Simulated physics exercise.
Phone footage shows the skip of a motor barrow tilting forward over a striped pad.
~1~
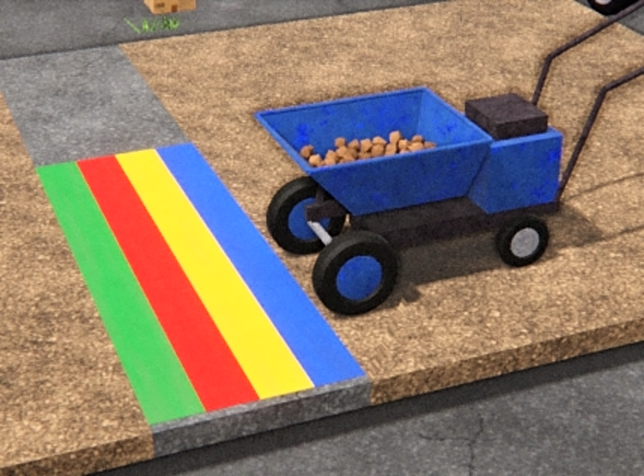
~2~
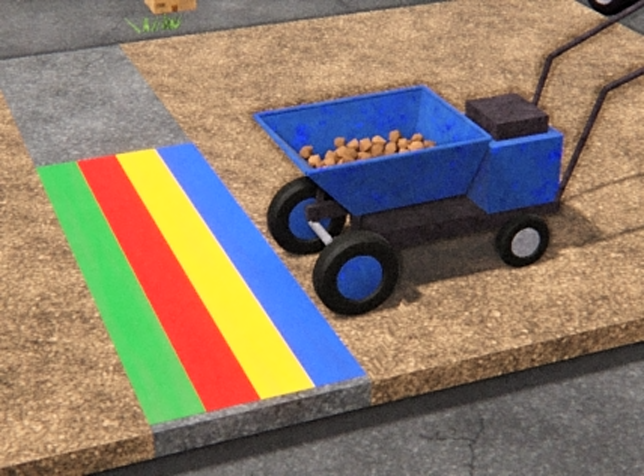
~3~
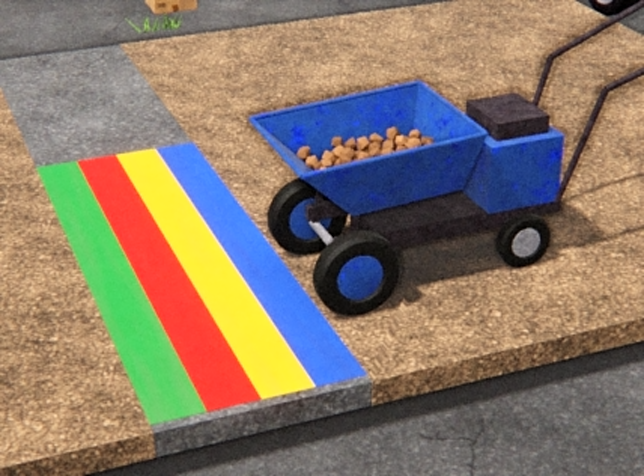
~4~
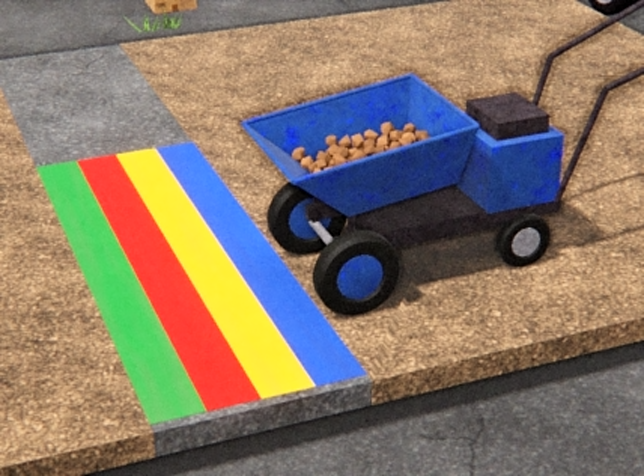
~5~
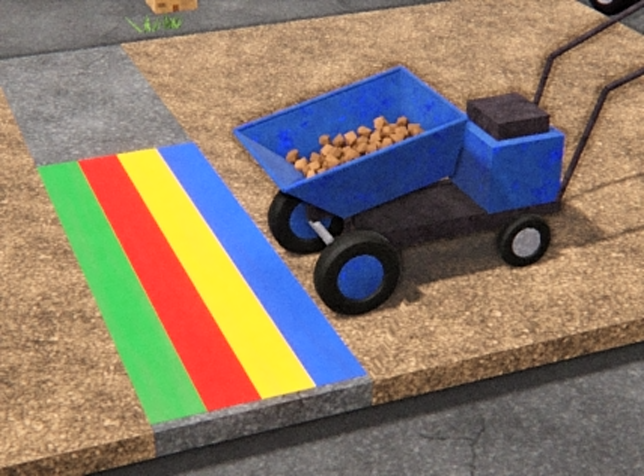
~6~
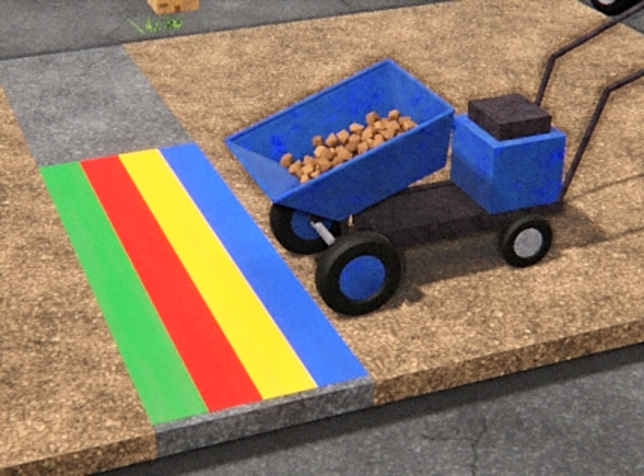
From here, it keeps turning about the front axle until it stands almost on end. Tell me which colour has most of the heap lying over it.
Most of the heap lies over red.
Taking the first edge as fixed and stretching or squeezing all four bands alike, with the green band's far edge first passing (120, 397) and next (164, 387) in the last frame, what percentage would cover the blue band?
Shares: Near 0 %; near 0 %.
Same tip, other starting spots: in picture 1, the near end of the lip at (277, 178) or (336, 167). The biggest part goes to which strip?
Spot 1 - the strip in green; spot 2 - red.
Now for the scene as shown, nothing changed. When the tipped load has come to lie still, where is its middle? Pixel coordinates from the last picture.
Resting centre, last picture - approx. (165, 305).
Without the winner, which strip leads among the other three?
Behind the top strip comes green.
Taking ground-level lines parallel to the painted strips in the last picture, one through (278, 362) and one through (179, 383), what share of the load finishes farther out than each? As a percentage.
Result, first then second: 90 %, 30 %.
Soon, skip tipped steeply; all in the skip.
A while on, skip tipped right over; about two thirds in the skip; about a quarter over the red strip.
Towards the end, skip tipped right over; a small part in the skip; a stray few over the yellow strip; about half over the red strip; about a third over the green strip; a small part off the paint.
Finally, skip tipped right over; a small part in the skip; none over the blue strip; a stray few over the yellow strip; about half over the red strip; about a third over the green strip; a small part off the paint.
